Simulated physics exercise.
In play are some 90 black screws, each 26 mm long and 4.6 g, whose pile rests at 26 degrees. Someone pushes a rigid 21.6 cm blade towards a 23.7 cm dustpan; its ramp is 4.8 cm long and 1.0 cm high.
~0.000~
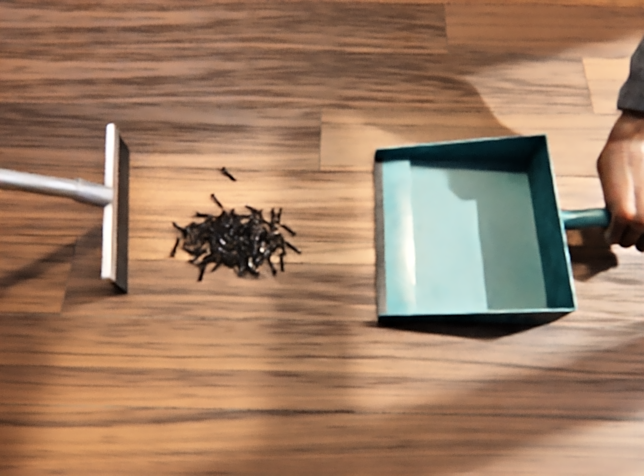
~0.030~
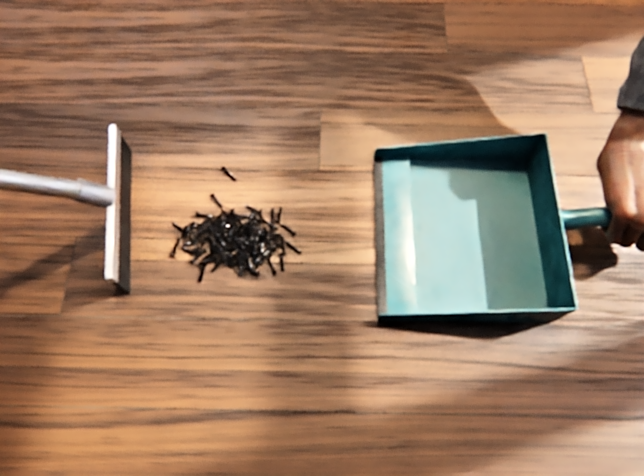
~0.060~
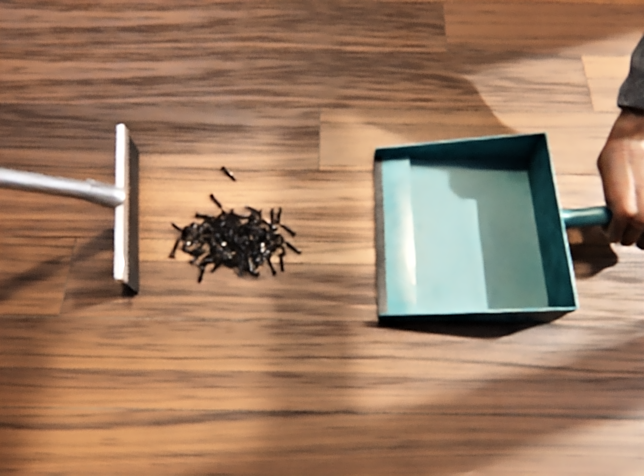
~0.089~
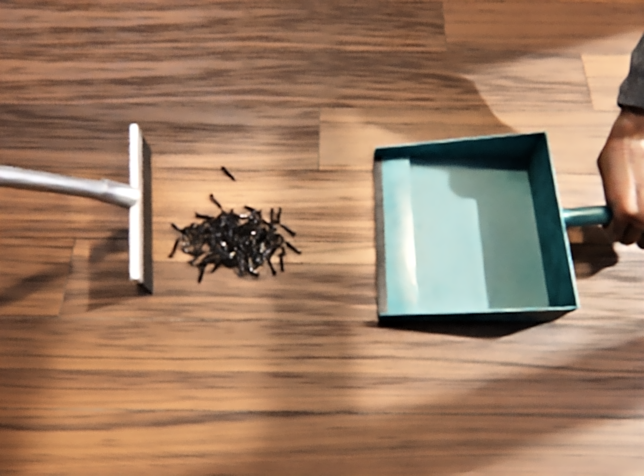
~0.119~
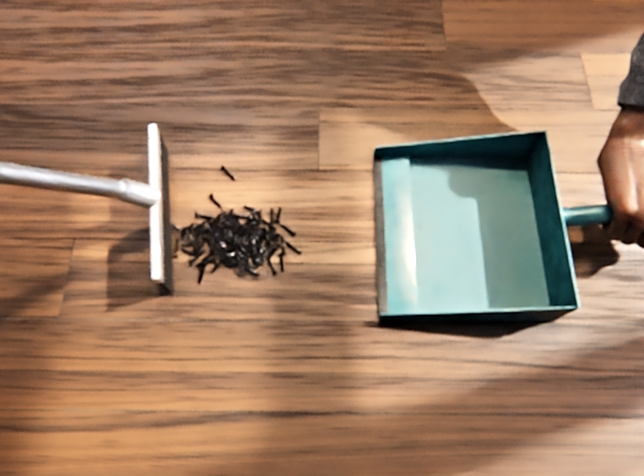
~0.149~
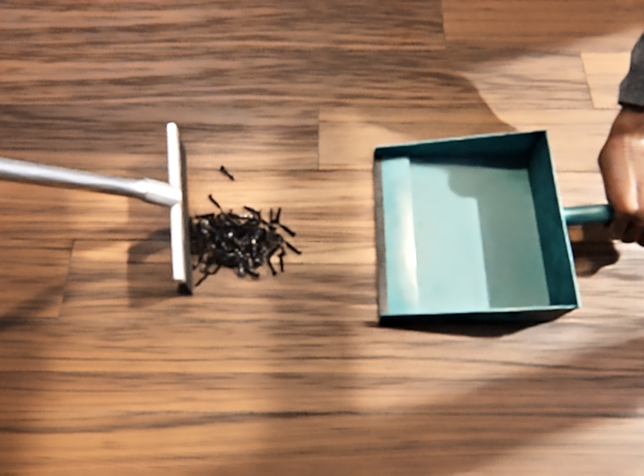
To begin with, a pale, long-handled blade stands left of a small pile of black screws on a wooden floor, while a hand holds a teal dustpan at right. The blade slides rightward across the boards, closes the gap, and presses into the pile's left edge, nudging some screws as the dustpan stays put.
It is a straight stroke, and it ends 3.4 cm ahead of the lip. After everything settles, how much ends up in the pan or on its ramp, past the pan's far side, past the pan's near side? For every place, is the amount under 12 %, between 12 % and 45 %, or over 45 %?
As I see it, pan: Looks like an in-between amount will settle there, far side: Looks like a thin scattering will settle there, near side: Looks like a thin scattering will settle there.
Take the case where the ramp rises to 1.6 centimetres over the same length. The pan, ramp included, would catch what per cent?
It would be roughly 35 percent.
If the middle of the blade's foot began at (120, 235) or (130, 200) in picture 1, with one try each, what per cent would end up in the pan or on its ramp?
Roughly 30 % and 30 %.
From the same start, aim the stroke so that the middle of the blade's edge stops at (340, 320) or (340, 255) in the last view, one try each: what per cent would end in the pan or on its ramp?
Some 10 and 20 per cent.
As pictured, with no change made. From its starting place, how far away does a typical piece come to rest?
About 20 cm.
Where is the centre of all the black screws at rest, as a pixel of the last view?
Close to pixel (372, 226).
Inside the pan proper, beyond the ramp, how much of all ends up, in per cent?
About 5 %.
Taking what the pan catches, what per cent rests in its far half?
Some 60 per cent.
Then, at 0.28 s, middle of the blade 14 cm from the lip; 0 % over the lip, far side 0 %, near side 0 %.
After 0.37 s, middle of the blade 7 cm from the lip; 0 % over the lip, far side 0 %, near side 0 %.
Then, at 0.59 s, middle of the blade 5 cm from the lip; 35 % over the lip, far side 0 %, near side 0 %.
By 1.5 s all is still; pan 35 %, far side 0 %, near side 0 %, in front of the lip or behind the blade 65 %.
